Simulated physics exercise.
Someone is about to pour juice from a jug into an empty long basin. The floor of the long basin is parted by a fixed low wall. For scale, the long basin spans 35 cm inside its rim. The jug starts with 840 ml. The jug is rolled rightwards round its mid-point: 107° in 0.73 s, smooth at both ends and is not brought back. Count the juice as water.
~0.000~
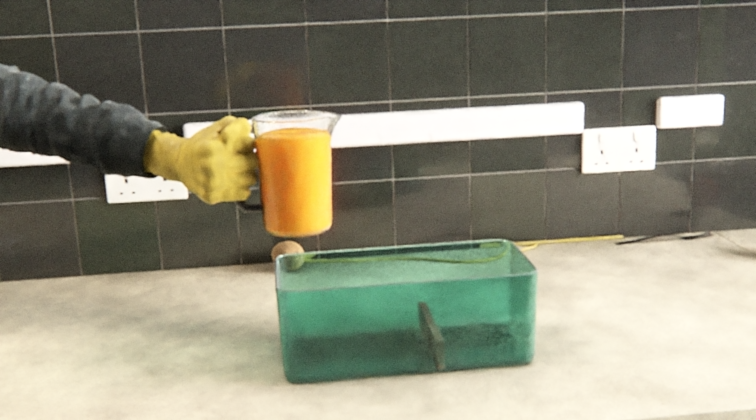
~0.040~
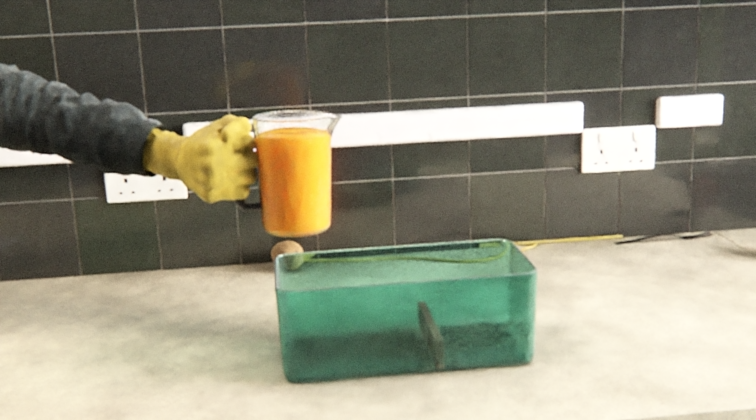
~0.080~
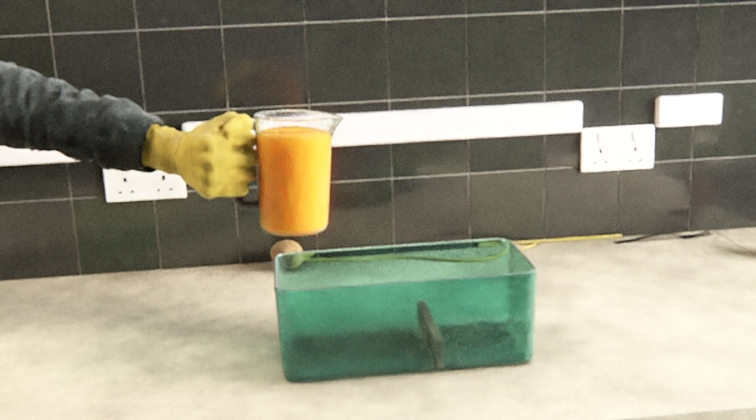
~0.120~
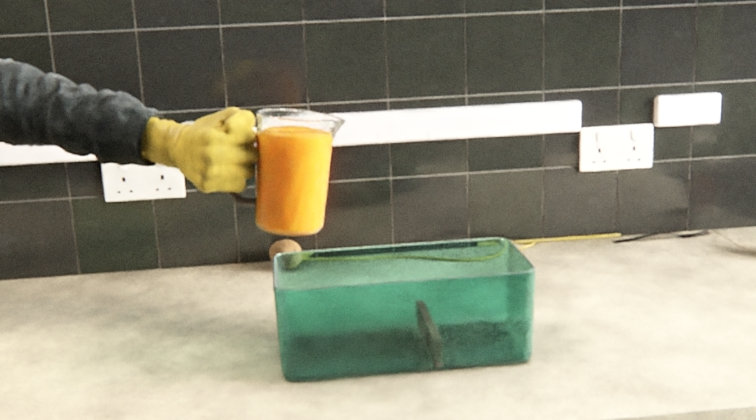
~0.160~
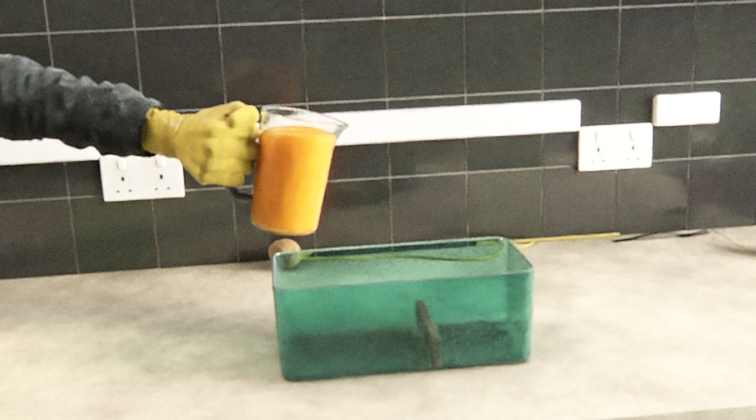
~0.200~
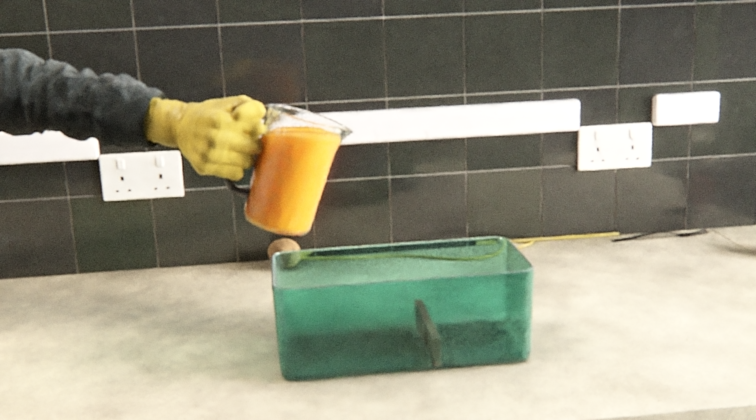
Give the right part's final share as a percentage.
About 14 per cent.
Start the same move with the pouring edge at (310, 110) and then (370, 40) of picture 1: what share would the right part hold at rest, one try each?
In turn about 10 and 85 per cent.
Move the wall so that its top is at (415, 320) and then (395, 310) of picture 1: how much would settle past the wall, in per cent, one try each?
First 50, then 85 per cent.
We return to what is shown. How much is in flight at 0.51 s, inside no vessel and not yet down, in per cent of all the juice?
About 18 per cent.
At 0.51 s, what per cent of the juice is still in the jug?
Some 78 per cent.
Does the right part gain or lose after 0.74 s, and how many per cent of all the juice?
The share moves up, by some 5 per cent.
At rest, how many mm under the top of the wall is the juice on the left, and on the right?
Left about 20 mm, right about 36 mm.
After 0.51 s the tilt is 85° and 77 per cent is still to pour, 4 is left of the wall and 0 right of it.
After 0.74 s the tilt is 107° and 30 per cent is still to pour, 44 is left of the wall and 8 right of it.
After 0.97 s the tilt is 107° and 4 per cent is still to pour, 77 is left of the wall and 11 right of it.
After 1.23 s the tilt is 107° and 0 per cent is still to pour, 84 is left of the wall and 12 right of it.
In the end 83 per cent lies left of the wall, 14 right of it and 3 outside.
